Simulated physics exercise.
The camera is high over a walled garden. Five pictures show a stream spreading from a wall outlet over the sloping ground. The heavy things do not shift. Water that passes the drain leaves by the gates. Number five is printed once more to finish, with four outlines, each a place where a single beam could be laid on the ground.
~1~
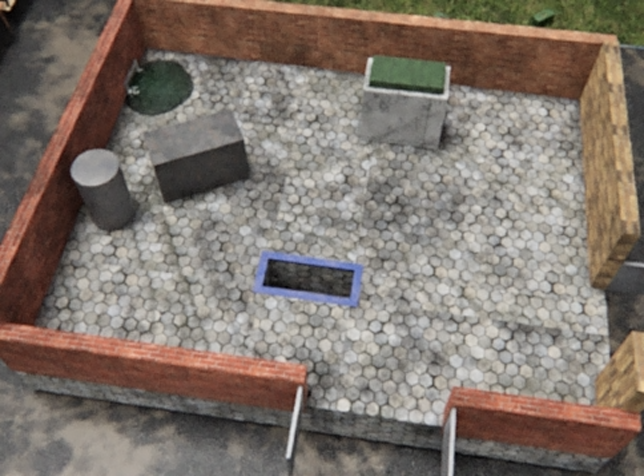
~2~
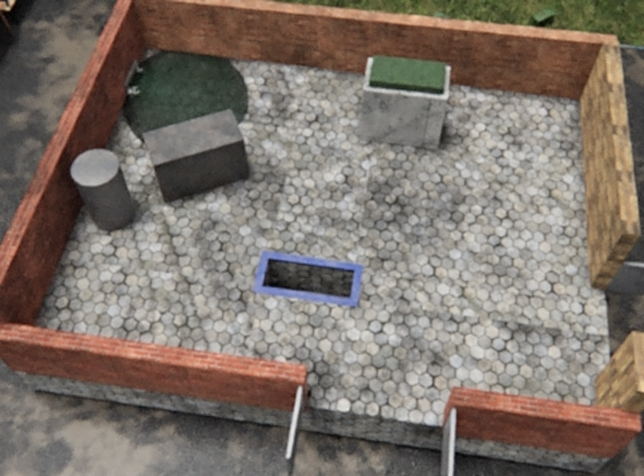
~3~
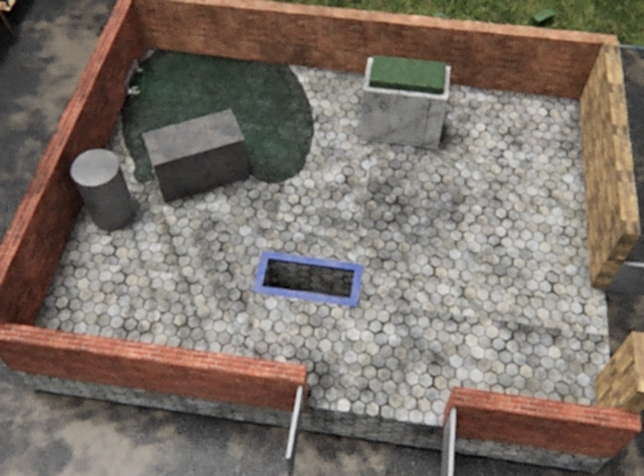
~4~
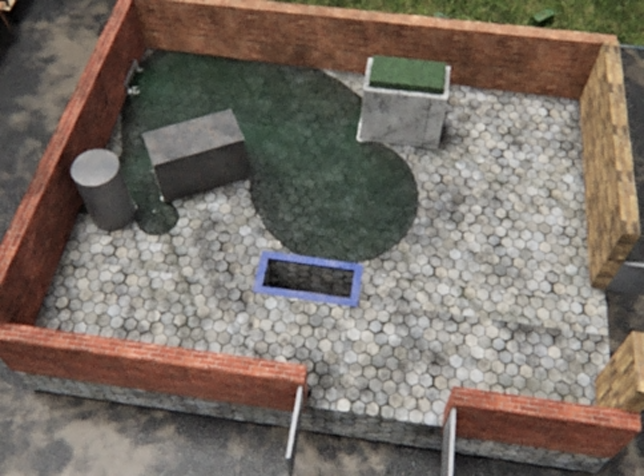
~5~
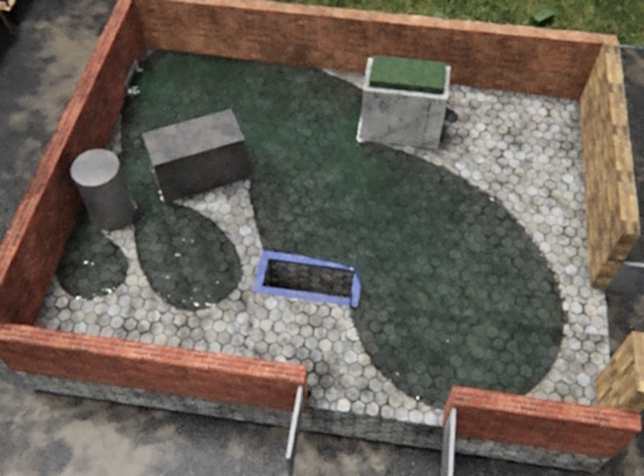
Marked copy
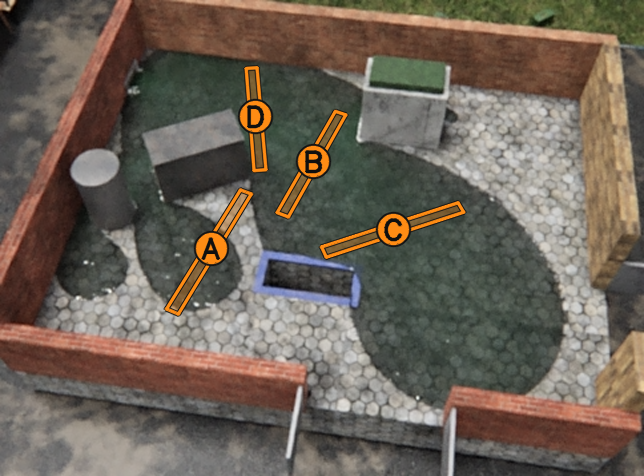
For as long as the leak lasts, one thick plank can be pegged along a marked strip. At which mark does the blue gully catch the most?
Place C does it best.
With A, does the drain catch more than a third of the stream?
No, it does not.
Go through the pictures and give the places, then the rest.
Outfall at (131, 77); blue gully at (309, 278); open gate at (375, 400); open gate at (592, 332); water covers 2 % of the ground and shows as far out as (181, 97); blue gully still dry.
Water covers 9 % of the ground and shows as far out as (243, 105); blue gully still dry.
Water covers 16 % of the ground and shows as far out as (300, 158); blue gully still dry.
Water covers 31 % of the ground and shows as far out as (399, 231); blue gully still dry.
Water covers 54 % of the ground and shows as far out as (552, 331); blue gully taking water.
On the marked copy, A from (172, 311) to (245, 191); B from (282, 214) to (340, 113); C from (323, 252) to (460, 207); D from (251, 68) to (260, 170).
With A, about 15 % of the stream runs into the blue gully, about 85 % out by the gates.
With B, about 14 % of the stream runs into the blue gully, about 85 % out by the gates.
With C, about 32 % of the stream runs into the blue gully, about 68 % out by the gates.
With D, about 17 % of the stream runs into the blue gully, about 81 % out by the gates.
